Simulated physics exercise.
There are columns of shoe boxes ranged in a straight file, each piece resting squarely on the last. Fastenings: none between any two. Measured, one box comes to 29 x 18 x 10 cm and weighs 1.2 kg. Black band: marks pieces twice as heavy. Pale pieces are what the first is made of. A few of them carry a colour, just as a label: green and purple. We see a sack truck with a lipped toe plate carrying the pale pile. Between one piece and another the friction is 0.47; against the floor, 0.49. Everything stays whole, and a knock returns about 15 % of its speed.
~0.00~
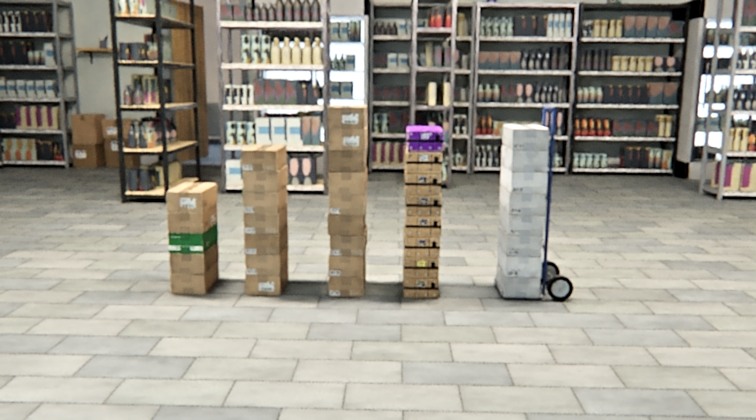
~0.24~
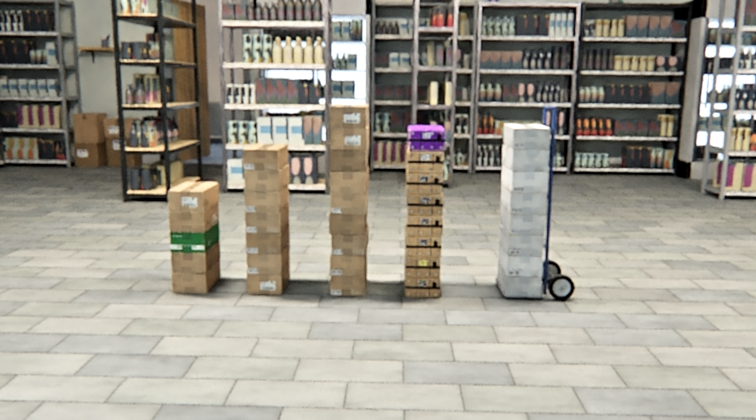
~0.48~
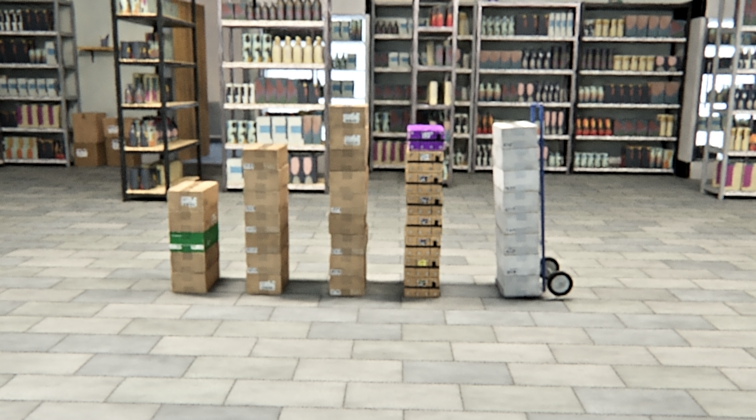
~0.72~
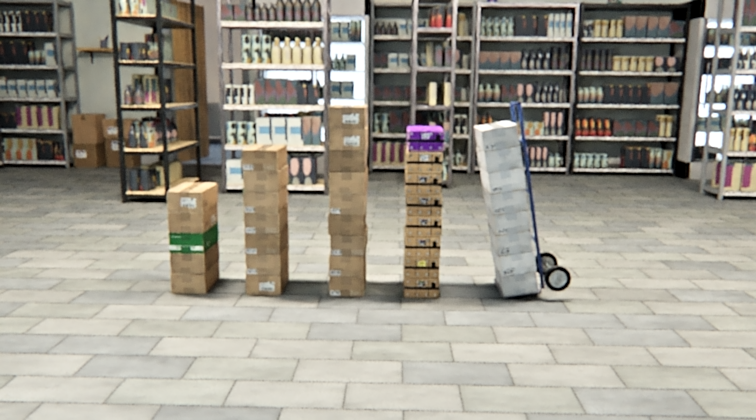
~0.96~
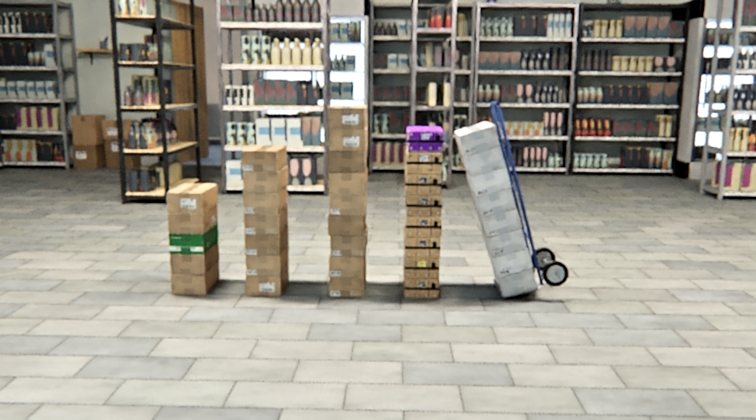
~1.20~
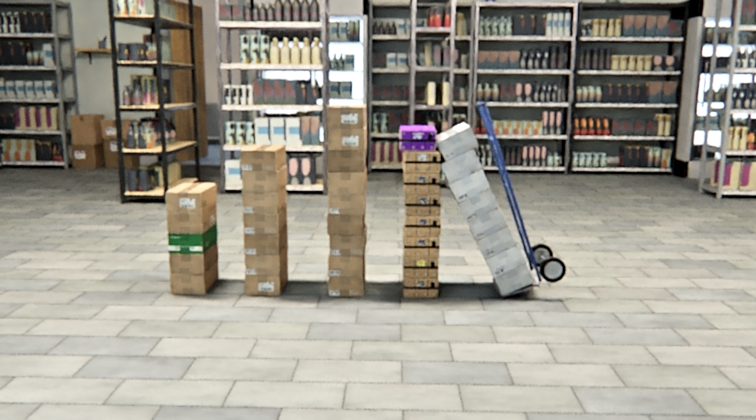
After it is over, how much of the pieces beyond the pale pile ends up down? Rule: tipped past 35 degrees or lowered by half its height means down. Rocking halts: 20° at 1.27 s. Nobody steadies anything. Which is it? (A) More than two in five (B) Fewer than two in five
B, fewer than two in five.
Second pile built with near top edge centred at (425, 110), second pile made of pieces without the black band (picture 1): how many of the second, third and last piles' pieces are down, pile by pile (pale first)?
Pile by pile that makes second 9, third 9, last 4.
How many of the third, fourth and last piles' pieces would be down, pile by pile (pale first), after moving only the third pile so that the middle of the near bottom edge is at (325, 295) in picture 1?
Then third 0, fourth 0, last 0.
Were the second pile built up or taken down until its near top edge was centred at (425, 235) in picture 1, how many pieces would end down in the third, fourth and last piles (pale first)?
Counts down - third: 0; fourth: 0; last: 0.
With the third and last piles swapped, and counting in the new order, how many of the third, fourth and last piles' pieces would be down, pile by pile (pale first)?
Third 0, fourth 0, last 0.
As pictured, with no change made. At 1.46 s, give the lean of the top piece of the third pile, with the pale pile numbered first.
Roughly 0 degrees.
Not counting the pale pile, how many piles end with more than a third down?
0.
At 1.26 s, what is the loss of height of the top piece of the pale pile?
5 cm lower.
After 1.26 s, 0 of the pale pile down; none of the 29 other boxes down, 2 disturbed; purple box shifted 40 mm.
After 1.46 s, 0 of the pale pile down; none of the 29 other boxes down, 2 disturbed; purple box shifted 45 mm.
After 1.92 s, 0 of the pale pile down; none of the 29 other boxes down, 2 disturbed; purple box shifted 44 mm.
At rest (2.3 s), 0 of the pale pile down; none of the 29 other boxes down, 2 disturbed; purple box shifted 45 mm; green box unmoved. That is 0 per cent. As the last picture would show them, middles, purple box near (414, 138), green box near (194, 237).
